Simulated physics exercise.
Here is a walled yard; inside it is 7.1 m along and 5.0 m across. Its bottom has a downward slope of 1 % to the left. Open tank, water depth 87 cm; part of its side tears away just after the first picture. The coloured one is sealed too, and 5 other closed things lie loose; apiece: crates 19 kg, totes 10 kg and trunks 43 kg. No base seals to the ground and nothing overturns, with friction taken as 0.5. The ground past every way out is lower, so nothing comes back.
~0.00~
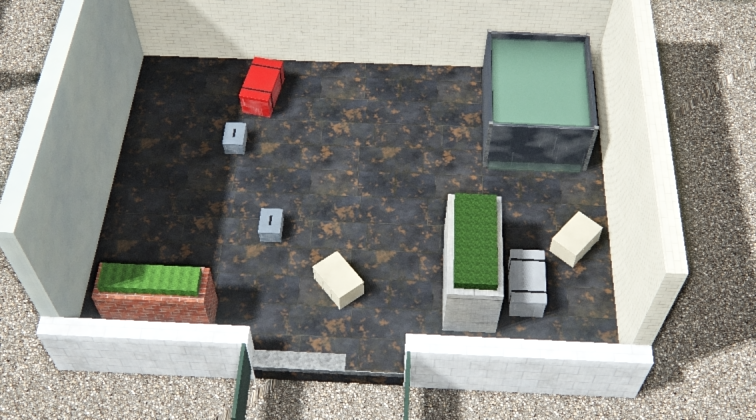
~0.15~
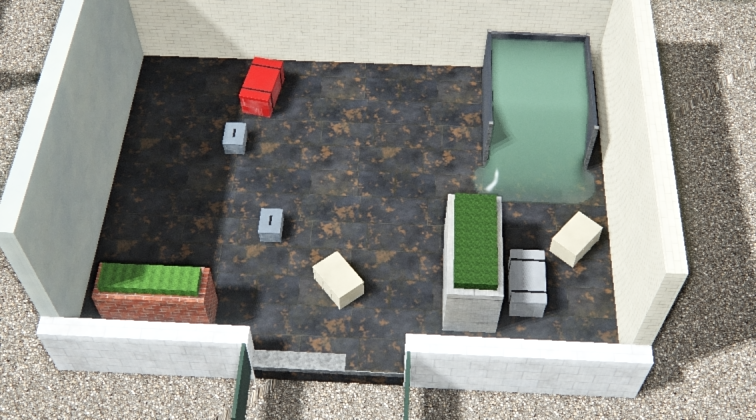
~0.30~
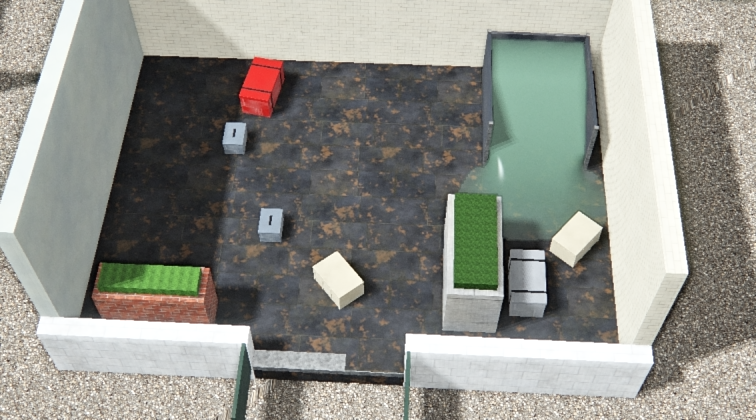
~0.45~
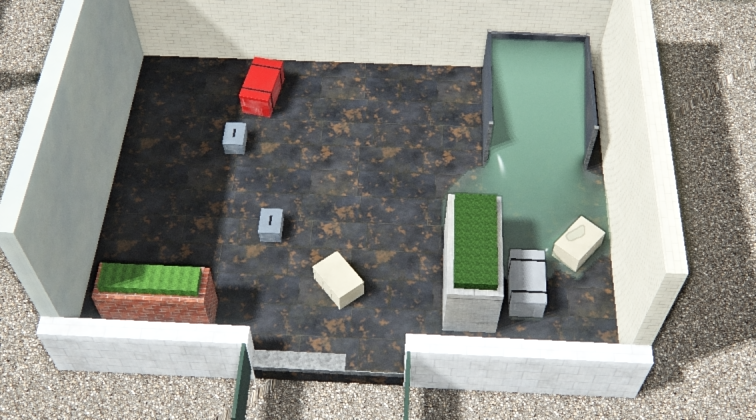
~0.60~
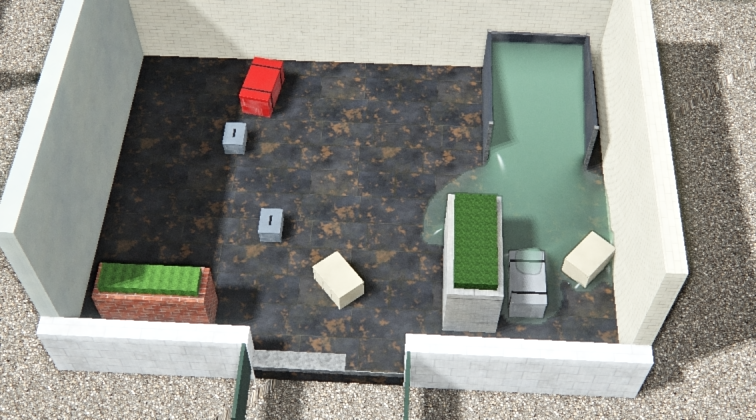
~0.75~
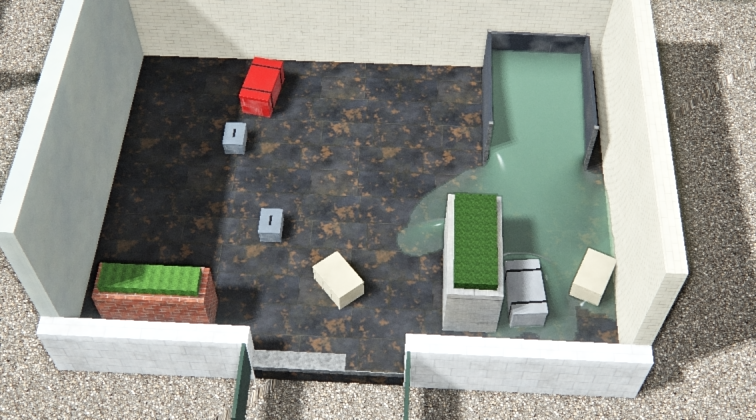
Water pouring from an open tank in a walled yard, spreading around a planter and nudging a cream box, then a grey one.
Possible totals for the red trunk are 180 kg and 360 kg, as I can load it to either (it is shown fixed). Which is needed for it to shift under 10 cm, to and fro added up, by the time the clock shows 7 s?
Watching this, I'd bet even the lighter version stays within bounds.
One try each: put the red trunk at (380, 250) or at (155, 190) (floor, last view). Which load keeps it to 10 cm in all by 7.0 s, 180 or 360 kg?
First spot: Light mass works; second spot: Light mass works.
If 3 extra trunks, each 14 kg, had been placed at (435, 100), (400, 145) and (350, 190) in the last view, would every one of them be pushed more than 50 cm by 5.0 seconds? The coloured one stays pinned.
Going through them in turn, the answers are not too far, too far and too far.
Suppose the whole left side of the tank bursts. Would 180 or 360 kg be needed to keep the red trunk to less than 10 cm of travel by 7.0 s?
In that case, it takes the heavy one.
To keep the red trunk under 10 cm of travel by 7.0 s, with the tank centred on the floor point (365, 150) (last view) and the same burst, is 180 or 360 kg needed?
So then the lighter weight suffices.
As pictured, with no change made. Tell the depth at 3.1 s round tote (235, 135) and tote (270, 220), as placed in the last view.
First about 3 cm, second about 4 cm.
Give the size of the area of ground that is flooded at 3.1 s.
About 25 m2.
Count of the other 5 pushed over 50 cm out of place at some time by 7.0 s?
Counting them up, I find 5.
After 1.4 s the red trunk would be 0 cm from its start with 180 kg and 0 cm from its start with 360 kg; 0 cm of water round it then.
After 3.1 s the red trunk would be 0 cm from its start with 180 kg and 0 cm from its start with 360 kg; 1 cm of water round it then.
After 4.9 s the red trunk would be 0 cm from its start with 180 kg and 0 cm from its start with 360 kg; 2 cm of water round it then.
After 7.0 s the red trunk would be 0 cm from its start with 180 kg and 0 cm from its start with 360 kg; 5 cm of water round it then.
